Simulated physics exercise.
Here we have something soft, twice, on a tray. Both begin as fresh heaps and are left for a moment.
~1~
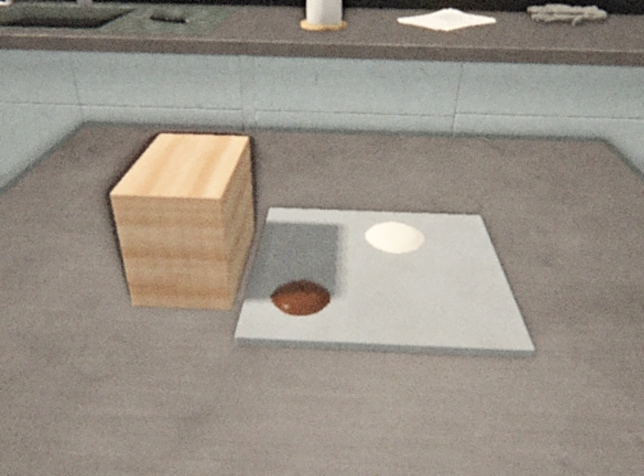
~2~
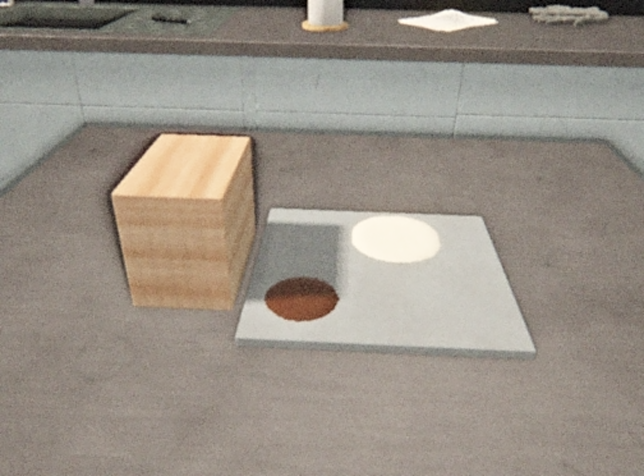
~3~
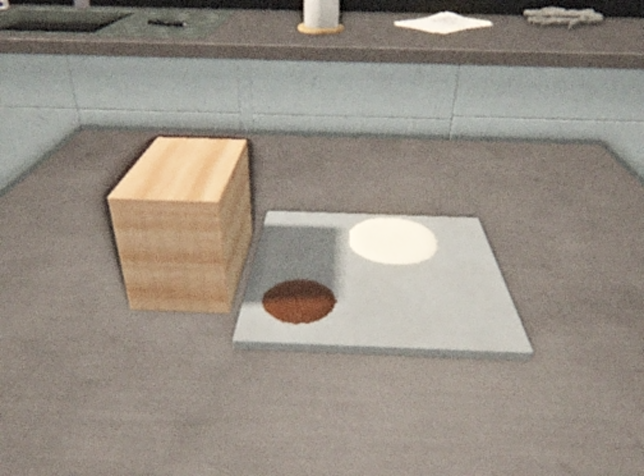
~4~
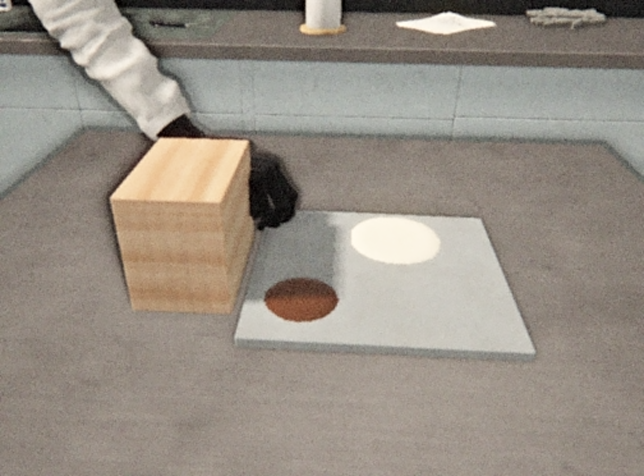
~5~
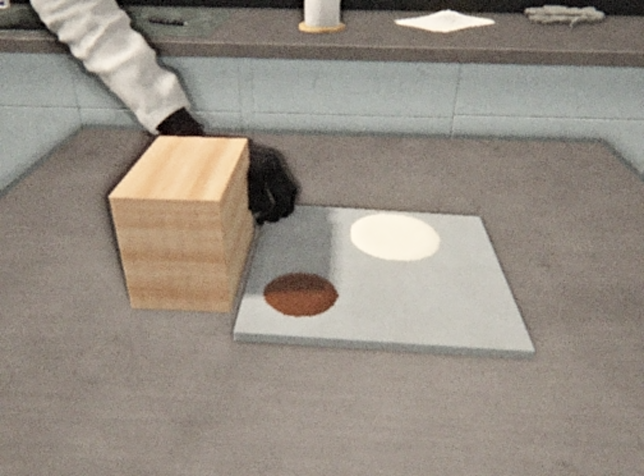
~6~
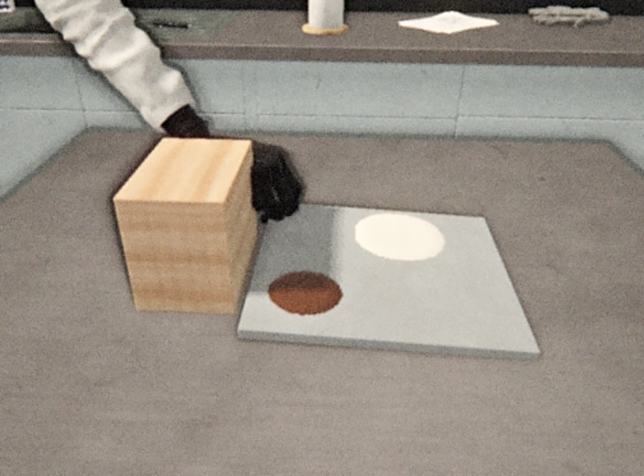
The clip opens on a gray tray lying flat beside a wooden block, with a low brown mound and a low white mound on it. Both mounds spread into thin, wider patches and rest, then a black-gloved hand reaches in behind the block, takes the tray's end and raises it slightly.
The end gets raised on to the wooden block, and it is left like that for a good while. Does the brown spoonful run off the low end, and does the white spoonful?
Brown spoonful stays put, white spoonful slips off.
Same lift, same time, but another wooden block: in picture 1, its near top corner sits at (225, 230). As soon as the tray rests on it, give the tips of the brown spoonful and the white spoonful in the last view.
The tips end near (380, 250) and near (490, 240), in that order.
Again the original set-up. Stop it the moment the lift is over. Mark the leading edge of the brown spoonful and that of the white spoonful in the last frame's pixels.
Roughly (411, 241), roughly (499, 243).
Shortly, slope about 31°; the brown spoonful has crept a little; the white spoonful is dripping off the low end.
Then, the brown spoonful has crept down a long way; the white spoonful is dripping off the low end.
At the finish, slope about 31°; the brown spoonful has crept down a long way; the white spoonful is dripping off the low end.
